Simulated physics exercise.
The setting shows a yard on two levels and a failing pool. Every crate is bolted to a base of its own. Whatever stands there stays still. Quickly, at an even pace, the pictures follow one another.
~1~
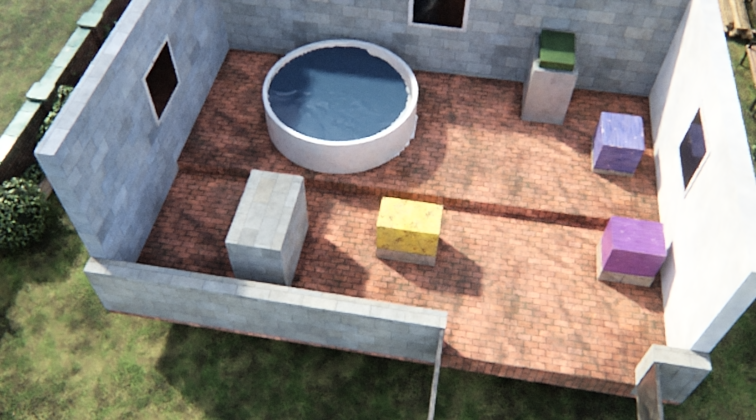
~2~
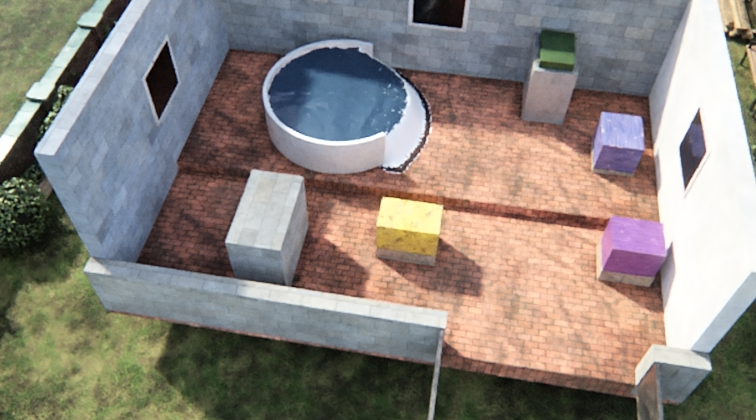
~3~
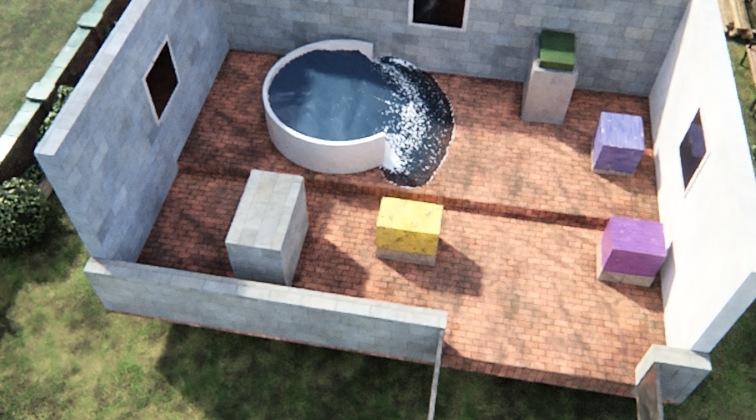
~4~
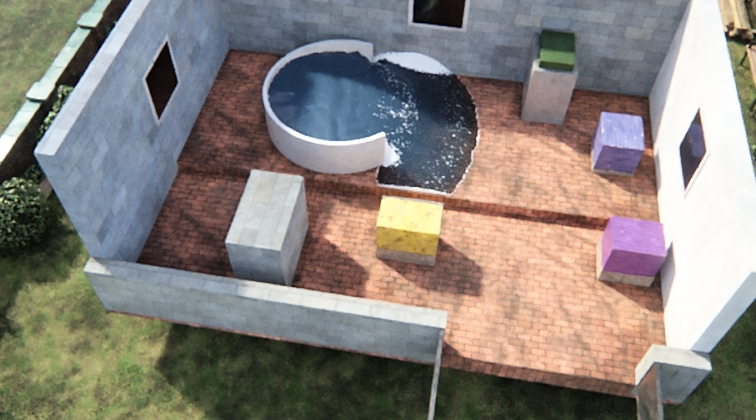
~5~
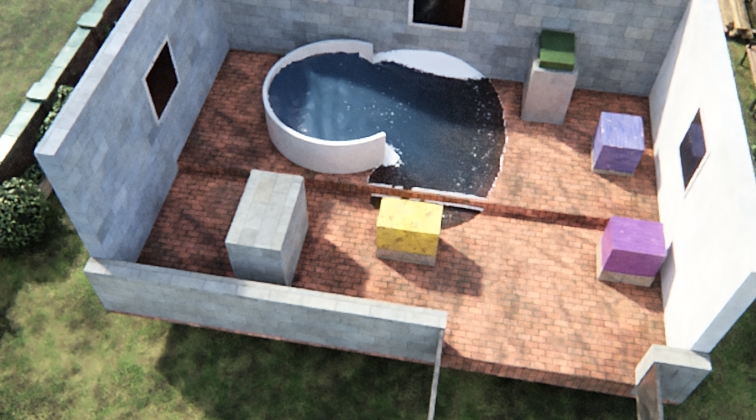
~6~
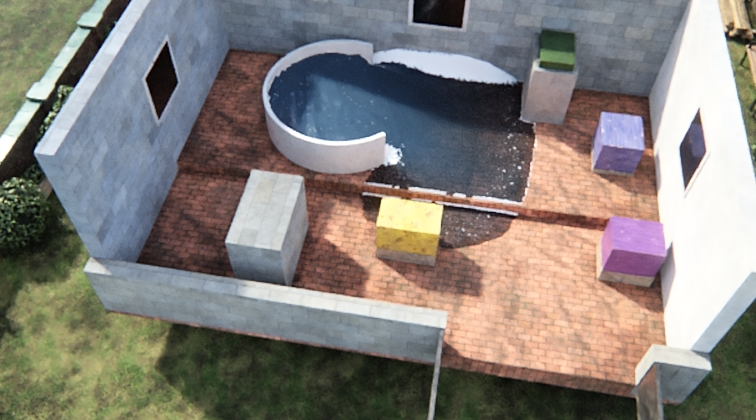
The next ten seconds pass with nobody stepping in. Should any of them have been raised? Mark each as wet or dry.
Yellow crate: Dry; blue crate: Wet; purple crate: Wet.
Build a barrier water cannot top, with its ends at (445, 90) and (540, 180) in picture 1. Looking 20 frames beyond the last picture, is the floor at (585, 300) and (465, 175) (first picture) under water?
In order, I'd call them inundated and inundated.
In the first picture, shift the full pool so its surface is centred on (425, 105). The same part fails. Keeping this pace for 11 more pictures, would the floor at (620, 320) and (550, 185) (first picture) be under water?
Taking them in turn, drenched, then drenched.
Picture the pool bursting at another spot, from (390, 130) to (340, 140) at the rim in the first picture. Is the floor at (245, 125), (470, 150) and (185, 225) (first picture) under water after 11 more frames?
Spot one spared, spot two spared, spot three spared.
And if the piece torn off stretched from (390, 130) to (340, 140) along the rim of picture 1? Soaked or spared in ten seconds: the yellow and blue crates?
In that case the yellow one is flooded and the blue one is never flooded.
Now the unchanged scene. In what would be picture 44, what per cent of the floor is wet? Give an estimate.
Some 80 per cent.
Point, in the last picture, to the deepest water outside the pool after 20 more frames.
It will be deepest around (649, 232).
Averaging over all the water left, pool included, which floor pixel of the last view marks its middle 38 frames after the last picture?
Roughly (446, 169).
A moment on, water covers 40 % of the floor; the yellow crate water round its plinth, the blue crate water round its plinth, the purple crate water round its plinth.
Next, water covers 55 % of the floor; the yellow crate water round its plinth, the blue crate water round its plinth, the purple crate water round its plinth.
Then, water covers 60 % of the floor; the yellow crate water round its plinth, the blue crate water round its plinth, the purple crate water round its plinth.
Later, water covers 80 % of the floor; the yellow crate water round its plinth, the blue crate water round its plinth, the purple crate water round its plinth.
In the end, water covers 90 % of the floor; the yellow crate stayed above the water, the blue crate was topped, the purple crate was topped.
